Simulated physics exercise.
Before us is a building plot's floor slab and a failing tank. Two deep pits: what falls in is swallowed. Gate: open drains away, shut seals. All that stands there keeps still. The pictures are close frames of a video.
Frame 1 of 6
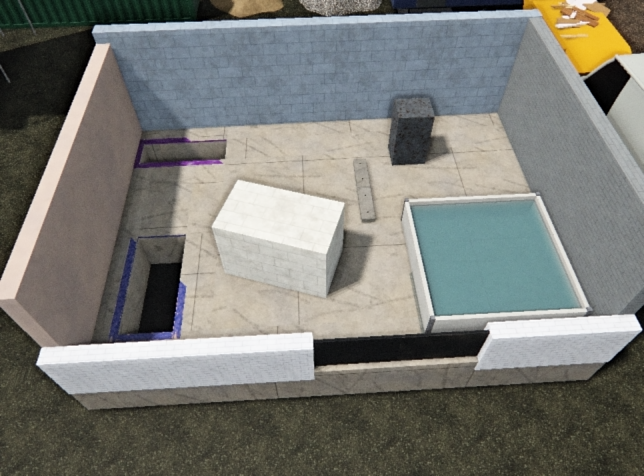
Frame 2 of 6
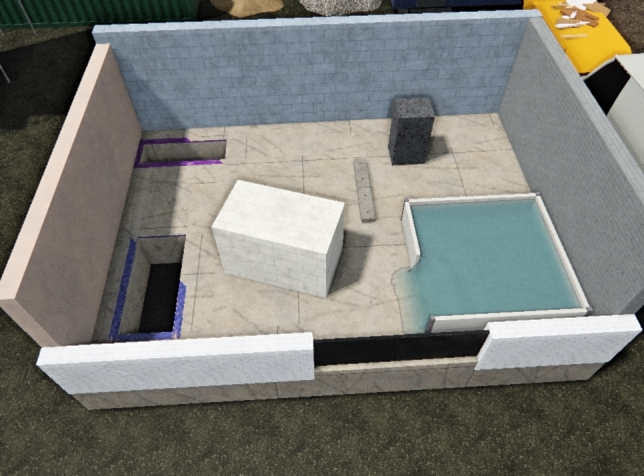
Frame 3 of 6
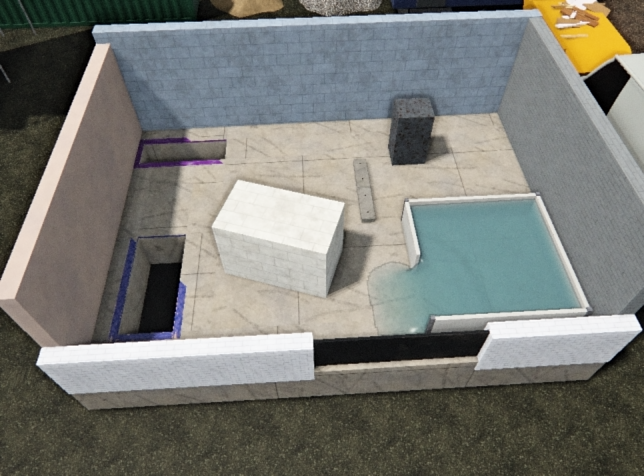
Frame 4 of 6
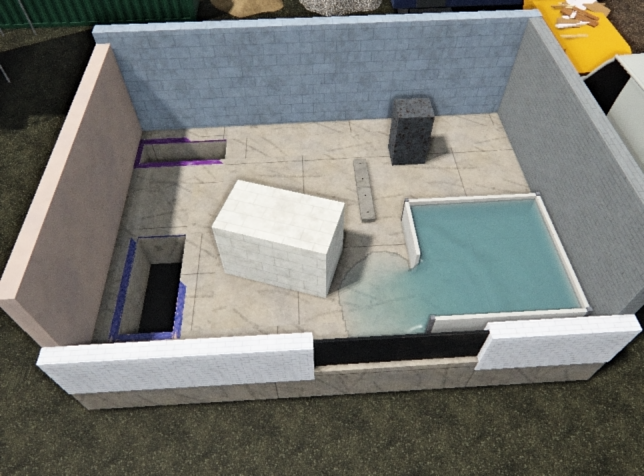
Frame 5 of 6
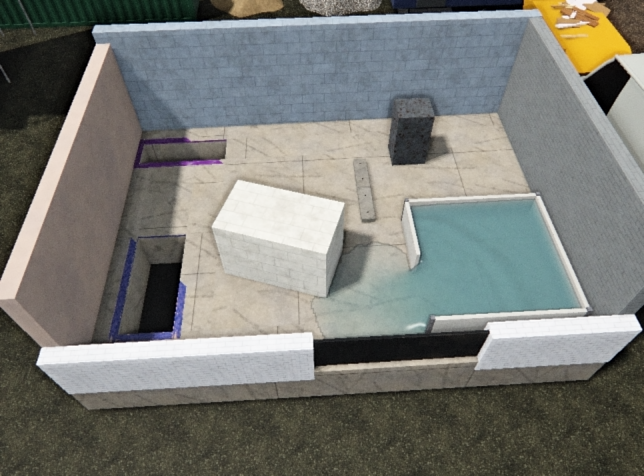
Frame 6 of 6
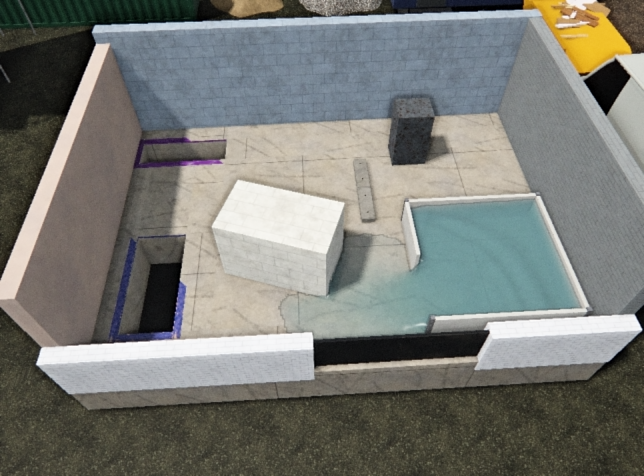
On a walled floor slab, water pours from a tank's gap and spreads left.
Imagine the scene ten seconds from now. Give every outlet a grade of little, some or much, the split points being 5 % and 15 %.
Grades: Gate - little; purple pit - little; blue pit - much.
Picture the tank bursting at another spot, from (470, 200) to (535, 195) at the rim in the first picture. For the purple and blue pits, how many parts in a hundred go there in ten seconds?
The purple pit takes 14 per cent and the blue pit 8 per cent.
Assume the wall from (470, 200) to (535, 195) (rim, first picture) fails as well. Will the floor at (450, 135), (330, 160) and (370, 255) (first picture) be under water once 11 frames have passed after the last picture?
The first would be drenched, the second still unwetted and the third still unwetted.
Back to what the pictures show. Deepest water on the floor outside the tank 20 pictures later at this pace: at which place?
Check close to (85, 370).
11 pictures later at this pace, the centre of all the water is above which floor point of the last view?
Roughly (415, 288).
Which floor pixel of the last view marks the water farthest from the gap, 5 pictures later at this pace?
The farthest wet point should be near (175, 342).
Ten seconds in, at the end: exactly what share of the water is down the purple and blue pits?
Around 2 and 54 per cent, in that order.
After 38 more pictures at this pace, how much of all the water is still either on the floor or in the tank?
Around 64 in a hundred.
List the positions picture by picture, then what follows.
The first picture shows still water in the tank at (489, 254).
In the second picture, water pours out at (423, 297) and has run to a hidden place.
In the third picture, water pours out at (423, 298) and has run to (374, 280).
In the fourth picture, water pours out at (423, 298) and has run to (345, 288).
In the fifth picture, the front is at (320, 299), out from the gap at (423, 298).
In the sixth picture, water pours out at (423, 298) and has run to (286, 308).
A moment on, water covers 20 % of the floor; the gate 0 %, the purple pit 0 %, the blue pit 0 %.
Next, water covers 25 % of the floor; the gate 0 %, the purple pit 0 %, the blue pit 2 %.
Then, water covers 35 % of the floor; the gate 0 %, the purple pit 0 %, the blue pit 14 %.
Later, water covers 40 % of the floor; the gate 0 %, the purple pit 1 %, the blue pit 35 %.
In the end, water covers 50 % of the floor; the gate 0 %, the purple pit 2 %, the blue pit 53 %.
